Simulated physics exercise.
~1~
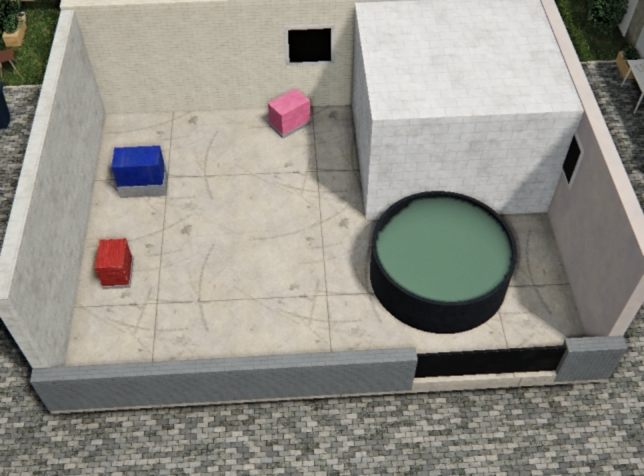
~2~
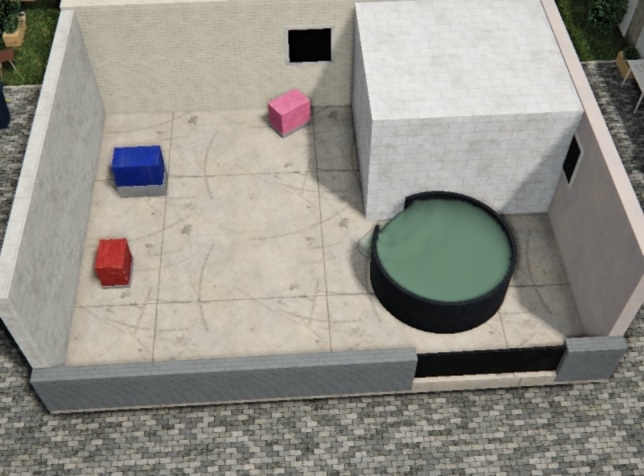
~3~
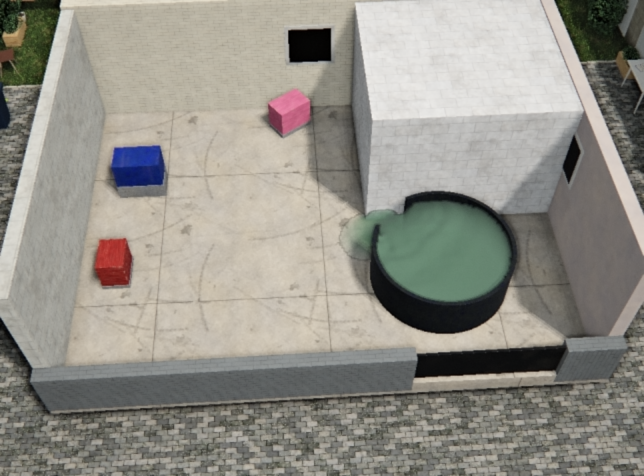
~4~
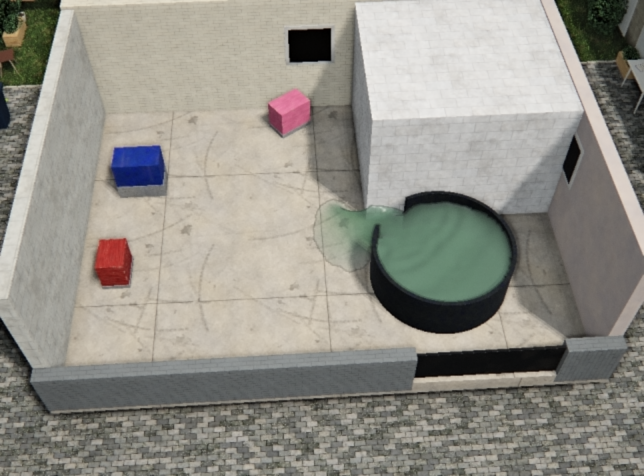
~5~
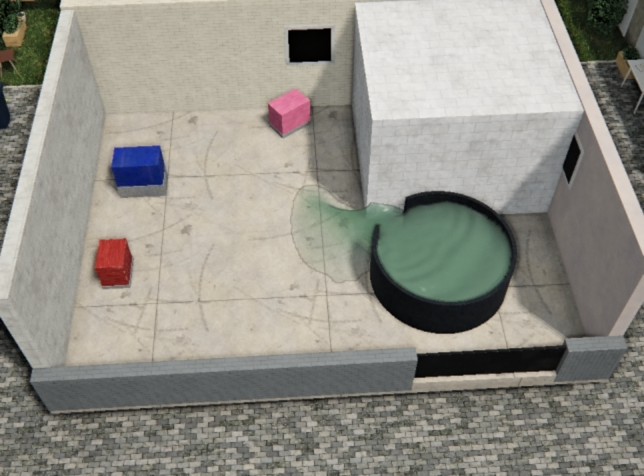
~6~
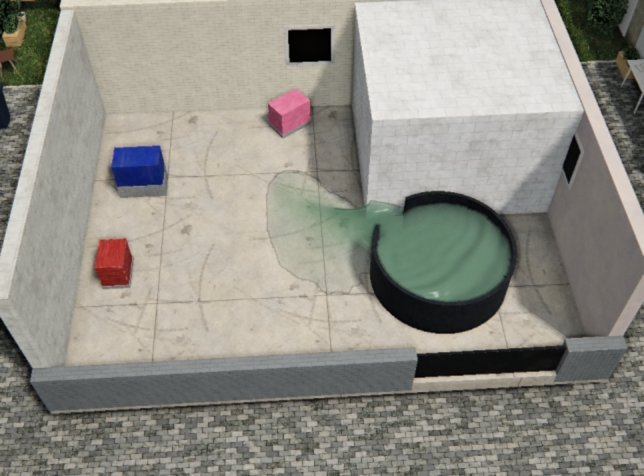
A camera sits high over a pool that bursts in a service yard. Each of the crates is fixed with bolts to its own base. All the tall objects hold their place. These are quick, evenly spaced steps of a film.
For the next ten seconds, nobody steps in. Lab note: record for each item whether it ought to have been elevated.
My prediction: The red crate doesn't remain clear of the water all along. The pink crate doesn't remain clear of the water all along. The blue crate remains clear of the water all along.
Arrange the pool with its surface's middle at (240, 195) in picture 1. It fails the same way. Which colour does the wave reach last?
Last of all, it's the crate marked pink.
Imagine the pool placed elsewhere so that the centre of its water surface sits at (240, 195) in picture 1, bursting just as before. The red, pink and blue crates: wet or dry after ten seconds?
Red flooded, pink flooded, blue flooded.
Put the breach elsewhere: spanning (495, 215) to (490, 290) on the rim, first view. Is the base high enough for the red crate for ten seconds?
In short: Red crate gets wet.
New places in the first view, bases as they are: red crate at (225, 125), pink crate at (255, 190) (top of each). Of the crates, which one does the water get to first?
I say the crate marked pink.
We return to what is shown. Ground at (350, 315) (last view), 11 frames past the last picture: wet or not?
Lab note: Spot reads unsubmerged.
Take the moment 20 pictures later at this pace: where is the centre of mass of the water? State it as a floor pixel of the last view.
The centre of mass sits at about (323, 244).
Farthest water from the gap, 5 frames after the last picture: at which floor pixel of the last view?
Front's tip: Near (171, 147).
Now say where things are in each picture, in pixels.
In the first frame, still water in the round pool at (444, 248).
In the second frame, water pours out on the round pool's far side and has run to (362, 250).
In the third frame, the front is at (345, 233), out from the gap on the round pool's far side.
In the fourth frame, the front is at (324, 210), out from the gap on the round pool's far side.
In the fifth frame, water pours out on the round pool's far side and has run to (301, 194).
In the sixth frame, water pours out on the round pool's far side and has run to (279, 177).
A moment on, water covers 35 % of the floor; the red crate not reached, the pink crate water round its plinth, the blue crate water round its plinth.
Next, water covers 60 % of the floor; the red crate water round its plinth, the pink crate water round its plinth, the blue crate water round its plinth.
Then, water covers 80 % of the floor; the red crate water round its plinth, the pink crate water round its plinth, the blue crate water round its plinth.
Later, water covers 85 % of the floor; the red crate water round its plinth, the pink crate water round its plinth, the blue crate water round its plinth.
In the end, water covers 100 % of the floor; the red crate was topped, the pink crate was topped, the blue crate stayed above the water.
